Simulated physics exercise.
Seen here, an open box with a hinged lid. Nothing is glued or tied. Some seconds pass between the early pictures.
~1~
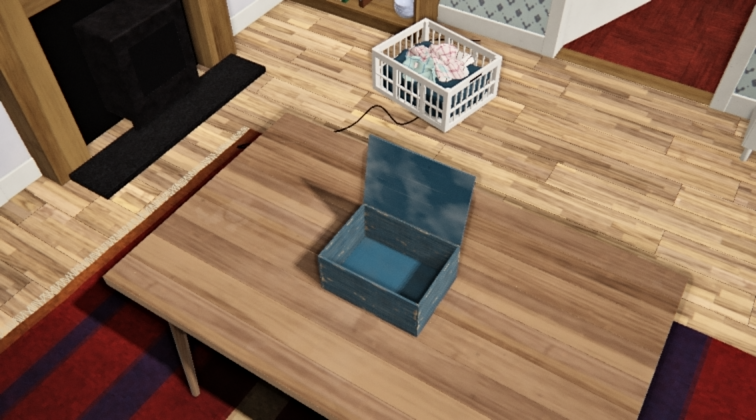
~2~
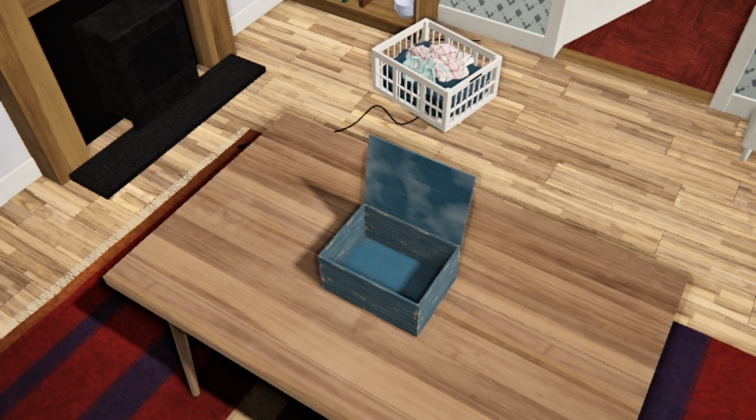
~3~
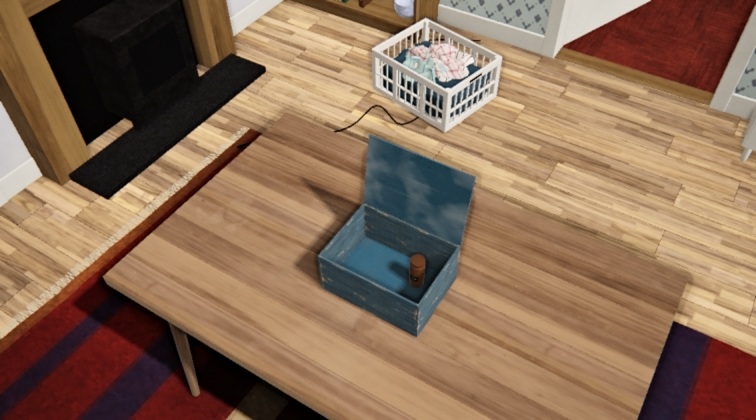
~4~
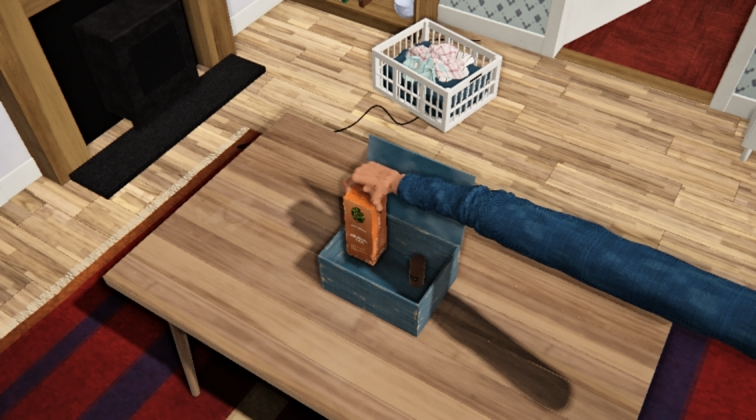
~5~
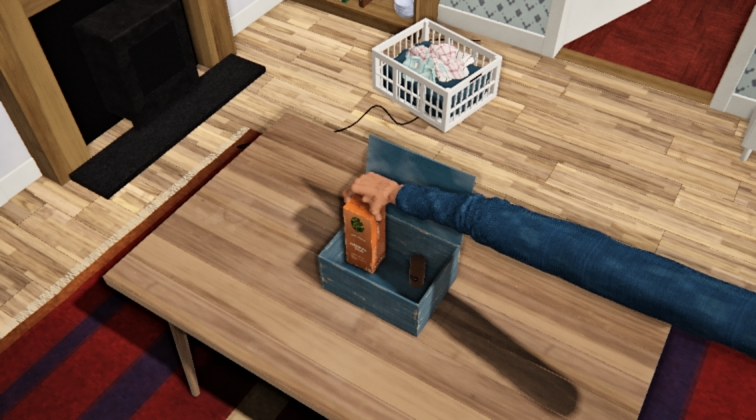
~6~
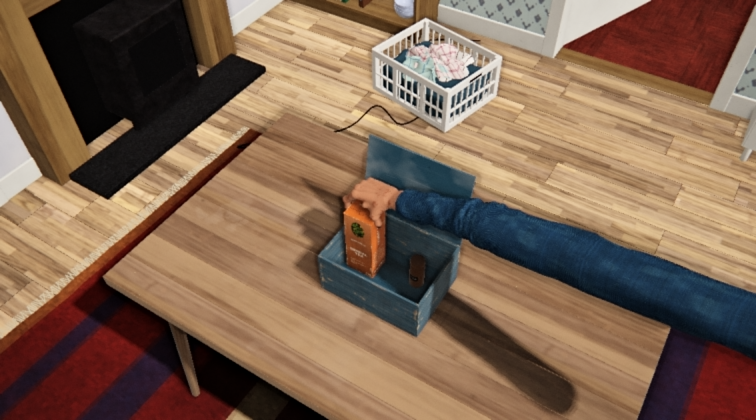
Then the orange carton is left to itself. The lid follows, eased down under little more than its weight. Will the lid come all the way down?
The lid stays ajar.
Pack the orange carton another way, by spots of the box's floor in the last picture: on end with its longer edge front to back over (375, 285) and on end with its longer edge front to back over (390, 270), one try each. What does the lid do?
First, it stays ajar; second, it is held up.
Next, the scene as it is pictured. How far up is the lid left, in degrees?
Some 25° above the rim.
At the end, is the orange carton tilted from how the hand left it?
It ends up tilted.
Then, 1.50 s on from there, lid 65° above the rim.
Then, 3.00 s on from there, lid 38° above the rim; orange carton turned 19° from how it was put near (358, 246).
In the end, lid 26° above the rim; moved from the start, orange carton; brown shaker unmoved. At the end, from the last picture's camera, orange carton near (352, 255).
